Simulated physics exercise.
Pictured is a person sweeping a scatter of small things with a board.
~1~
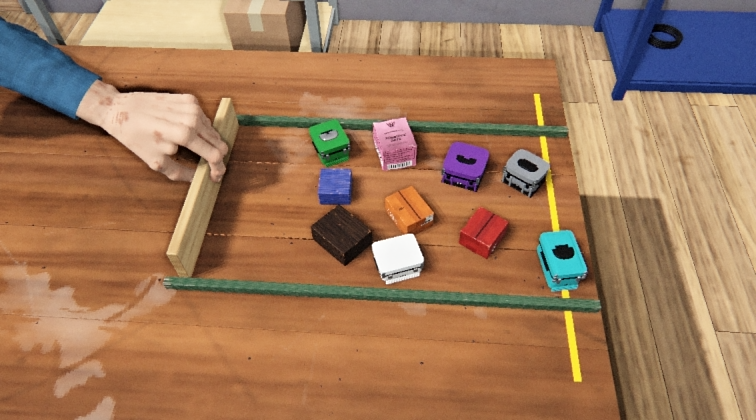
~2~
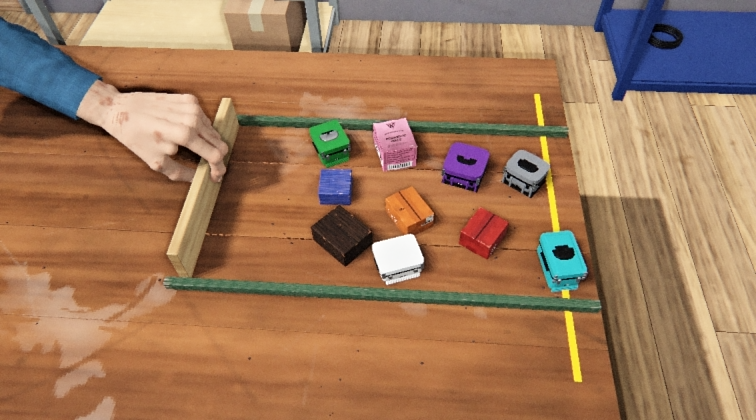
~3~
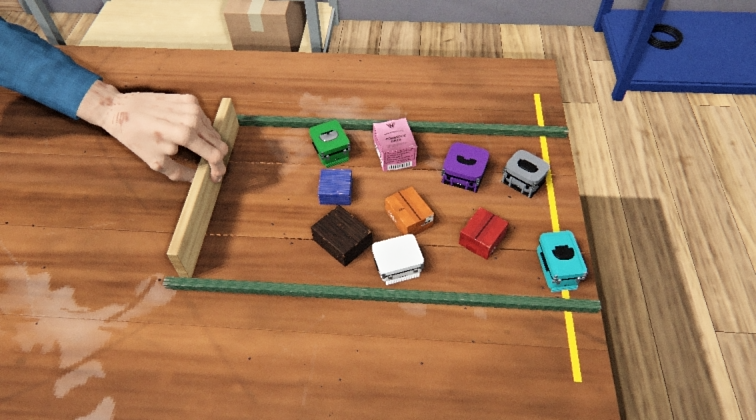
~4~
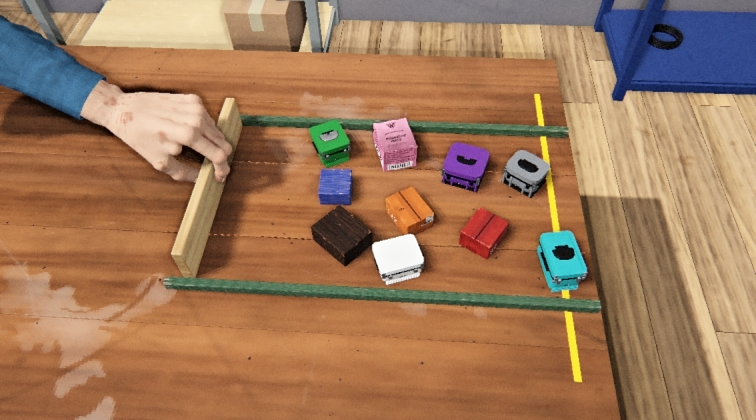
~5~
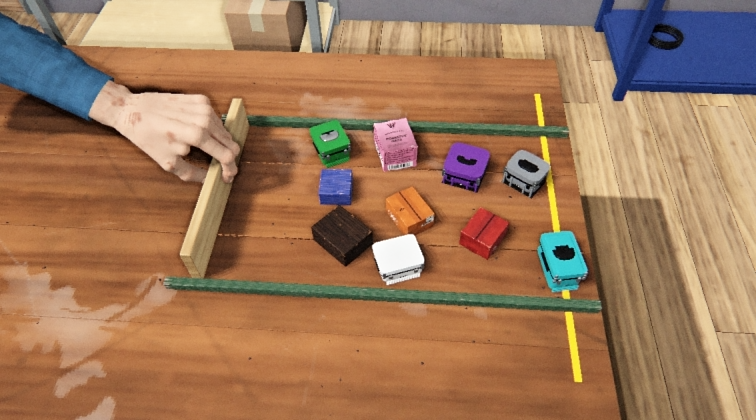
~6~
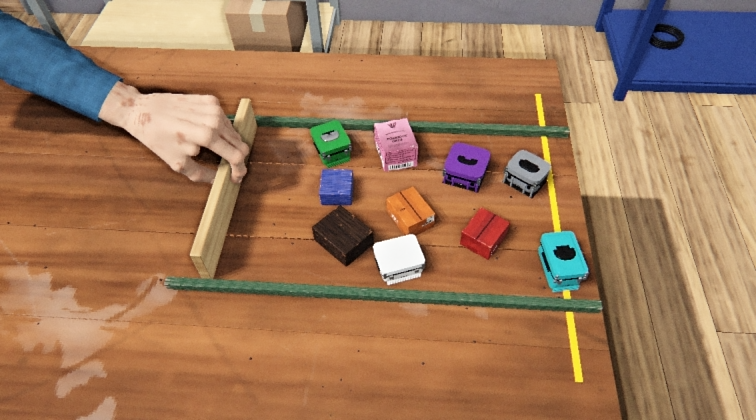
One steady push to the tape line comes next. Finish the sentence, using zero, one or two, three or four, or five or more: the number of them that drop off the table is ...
The number that drop off the table is five or more.
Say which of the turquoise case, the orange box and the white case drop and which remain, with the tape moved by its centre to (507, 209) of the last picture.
Turquoise case goes off, orange box stays put, white case stays put.
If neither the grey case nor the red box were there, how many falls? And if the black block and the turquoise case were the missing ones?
Tally per try: 5 / 4.
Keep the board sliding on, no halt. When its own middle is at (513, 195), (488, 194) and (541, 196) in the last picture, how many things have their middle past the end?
That makes 4, 2, 7.
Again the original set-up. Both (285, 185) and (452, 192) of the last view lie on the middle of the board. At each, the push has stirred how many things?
First 0, after that 10.
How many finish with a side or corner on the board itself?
At rest, 3 are in contact.
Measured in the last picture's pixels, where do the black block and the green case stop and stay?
The first near (595, 247), the second near (566, 157).
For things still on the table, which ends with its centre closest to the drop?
That'd be the black block, foremost of the lot.
Soon after, none off yet; turquoise case at rest near (561, 261); grey case at rest near (527, 174); red box at rest near (485, 233).
Then, none off yet; turquoise case moving near (570, 265); grey case moved about its own width near (580, 182); red box moved about its own width near (534, 237).
At rest, the number that fall off is five or more; fallen, pink box, white case, orange box, purple case, red box, grey case and turquoise case.
